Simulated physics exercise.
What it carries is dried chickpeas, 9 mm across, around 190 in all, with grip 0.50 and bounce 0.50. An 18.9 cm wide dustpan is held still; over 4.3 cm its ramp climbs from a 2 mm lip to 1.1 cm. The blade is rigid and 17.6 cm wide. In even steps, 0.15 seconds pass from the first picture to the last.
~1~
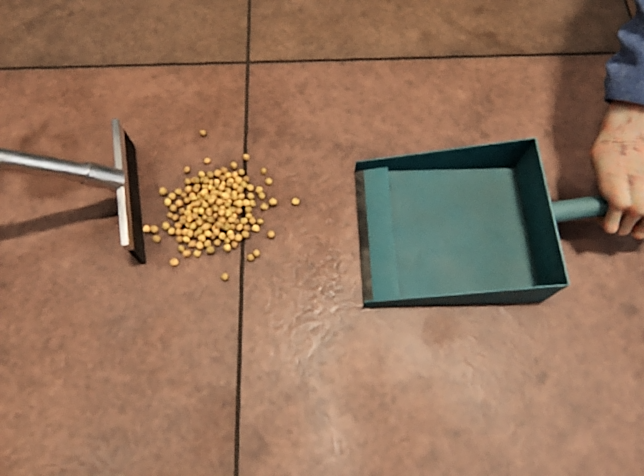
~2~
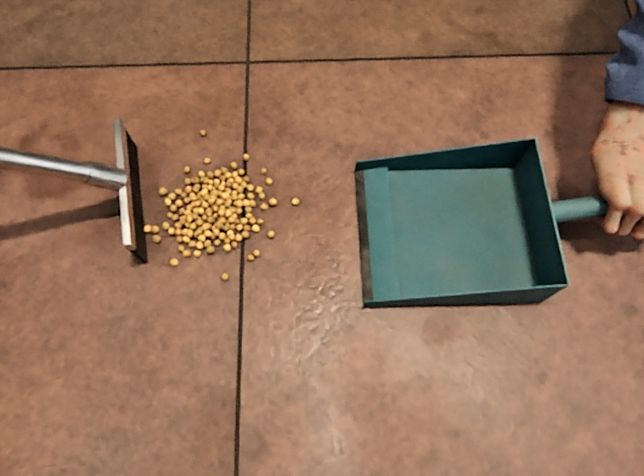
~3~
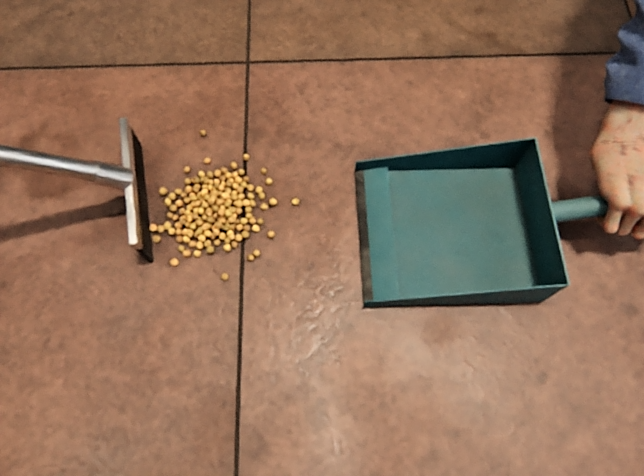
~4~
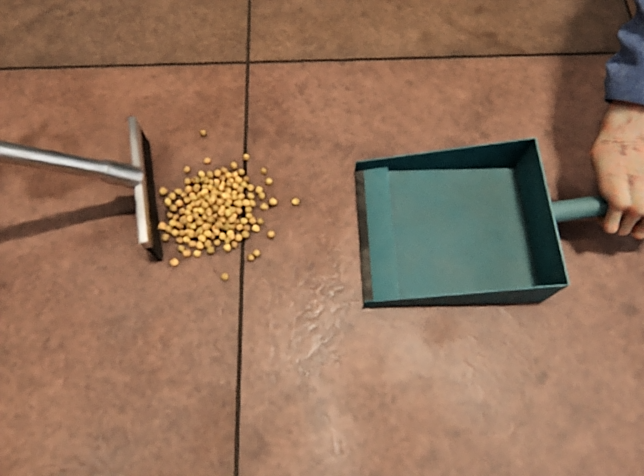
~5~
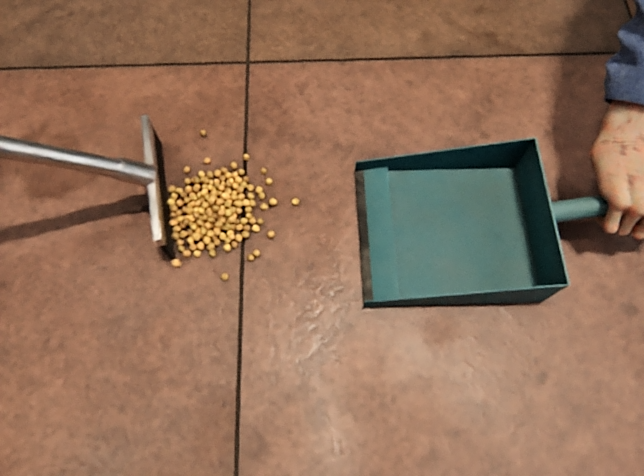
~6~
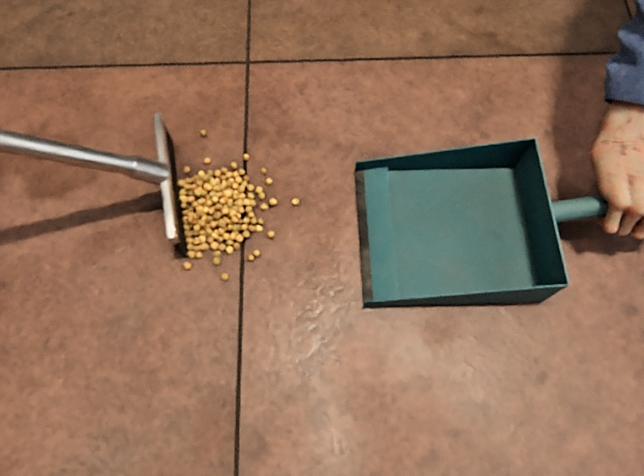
A flat blade on a metal handle slid a short way right across brown tiles and nudged the near side of a pile of dried chickpeas, while a hand held a green dustpan still.
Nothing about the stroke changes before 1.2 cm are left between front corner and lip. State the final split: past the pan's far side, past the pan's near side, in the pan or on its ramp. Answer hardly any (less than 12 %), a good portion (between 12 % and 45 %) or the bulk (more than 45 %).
Far side: A good portion; near side: Hardly any; pan: A good portion.
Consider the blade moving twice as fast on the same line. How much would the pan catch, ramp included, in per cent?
It would be around 40 per cent.
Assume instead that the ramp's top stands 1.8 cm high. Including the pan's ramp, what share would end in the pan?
Roughly 30 per cent.
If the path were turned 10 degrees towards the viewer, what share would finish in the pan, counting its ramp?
Then about 35 per cent.
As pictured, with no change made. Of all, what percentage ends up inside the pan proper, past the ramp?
Roughly 10 in a hundred.
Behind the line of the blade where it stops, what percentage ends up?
About 15 percent.
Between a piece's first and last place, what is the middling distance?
Median: Approx. 22 cm.
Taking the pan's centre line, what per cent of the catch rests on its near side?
Some 20 per cent.
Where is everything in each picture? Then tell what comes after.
The first picture shows blade from (128, 246) to (119, 127), moved 0.0 cm, 0 of the pieces shifted so far; middle of the pieces at (213, 212); pan at (459, 232).
The second picture shows blade from (130, 246) to (120, 127), moved 0.2 cm, 0 of the pieces shifted so far; middle of the pieces at (213, 212).
The third picture shows blade from (137, 245) to (126, 126), moved 1.0 cm, 2 of the pieces shifted so far; middle of the pieces at (213, 212).
The fourth picture shows blade from (147, 243) to (135, 125), moved 2.1 cm, 7 of the pieces shifted so far; middle of the pieces at (213, 212).
The fifth picture shows blade from (160, 241) to (147, 123), moved 3.7 cm, 26 of the pieces shifted so far; middle of the pieces at (215, 206).
The sixth picture shows blade from (174, 239) to (160, 121), moved 5.3 cm, 108 of the pieces shifted so far; middle of the pieces at (220, 211); pan at (459, 232).
Then, 0.20 s after the last picture, middle of the blade 13 cm from the lip; 0 % over the lip, far side 25 %, near side 0 %.
Then, 0.33 s after the last picture, middle of the blade 6 cm from the lip; 0 % over the lip, far side 30 %, near side 0 %.
Then, 0.60 s after the last picture, middle of the blade 3 cm from the lip; 35 % over the lip, far side 35 %, near side 0 %.
In the end, far side 35 %, near side 0 %, pan 35 %, in front of the lip or behind the blade 35 %.
